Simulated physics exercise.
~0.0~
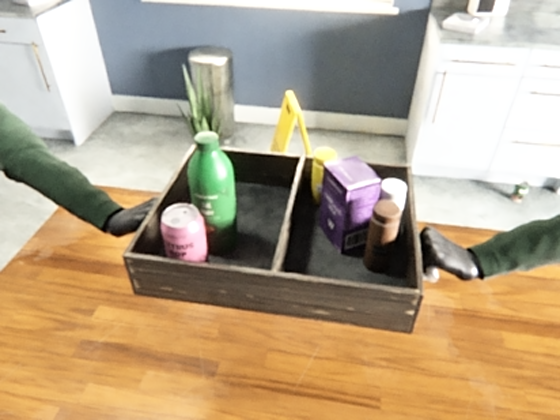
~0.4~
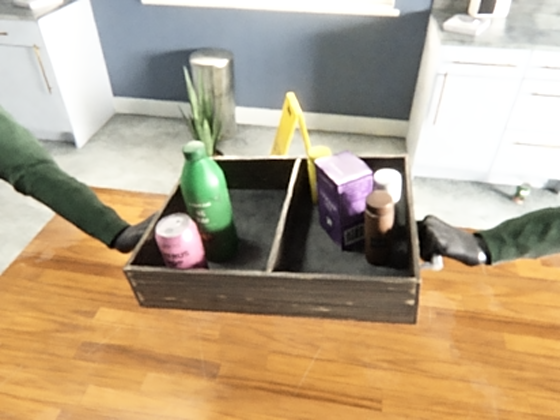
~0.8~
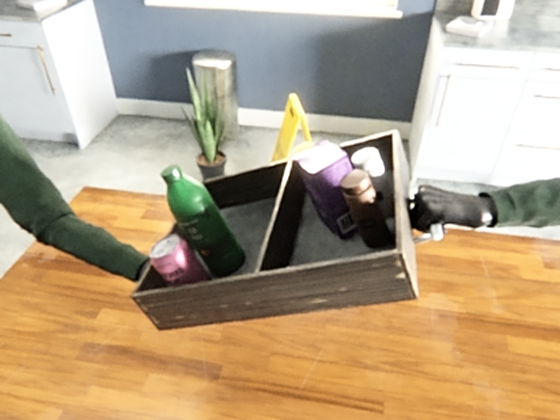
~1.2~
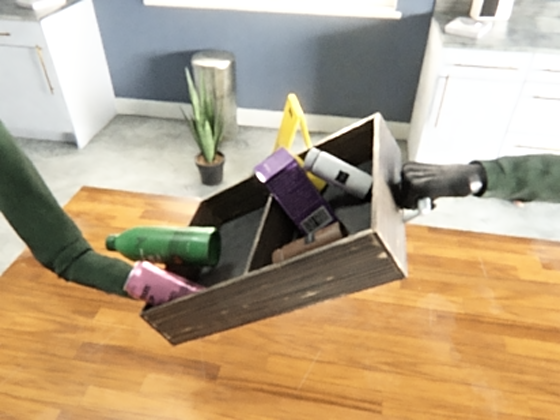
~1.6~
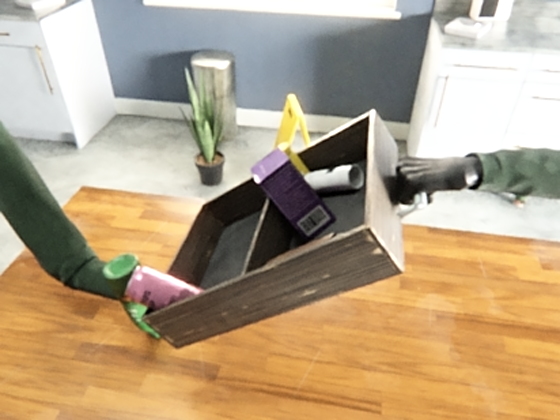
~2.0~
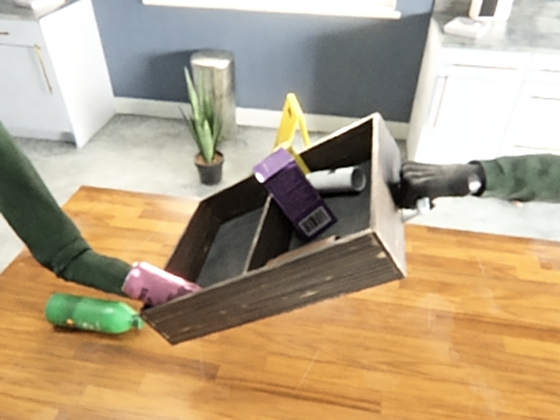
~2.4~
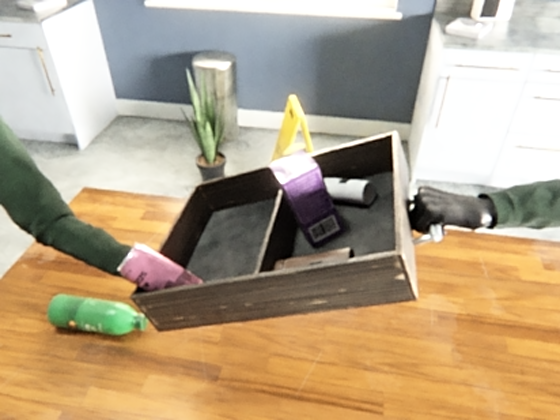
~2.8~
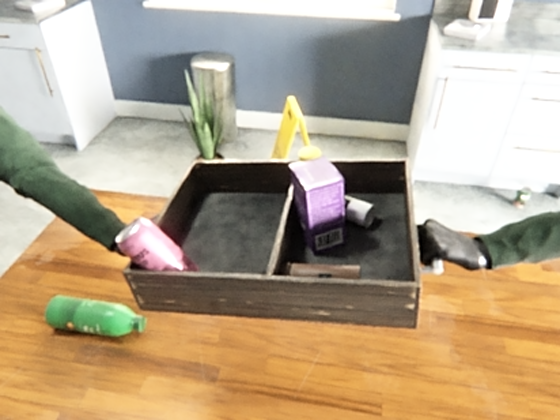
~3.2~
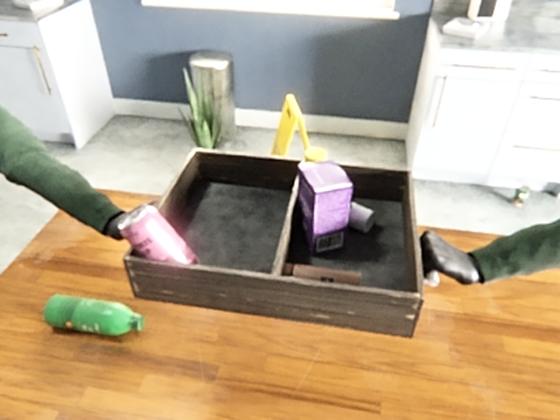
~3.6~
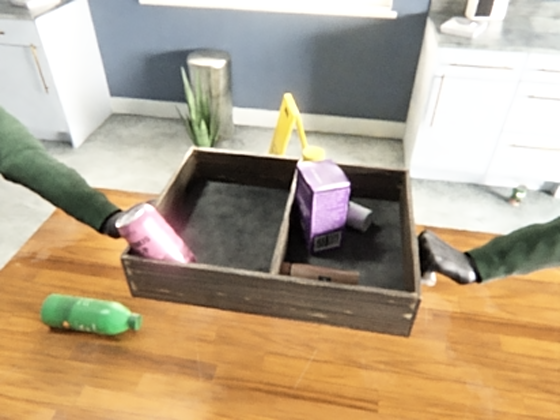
Two dark-gloved hands in green sleeves hold a divided wooden crate above a wooden tabletop, seen from slightly above in a room with white cabinets and a blue wall. A green bottle and pink can stand on the left, with a purple carton and yellow, white and brown containers on the right. The left side dips steeply, and the contents lean and topple. The green bottle tumbles over the left end onto the table. The crate swings back level, leaving the bottle lying outside, the can leaning, the carton upright, and the white and brown containers toppled inside.
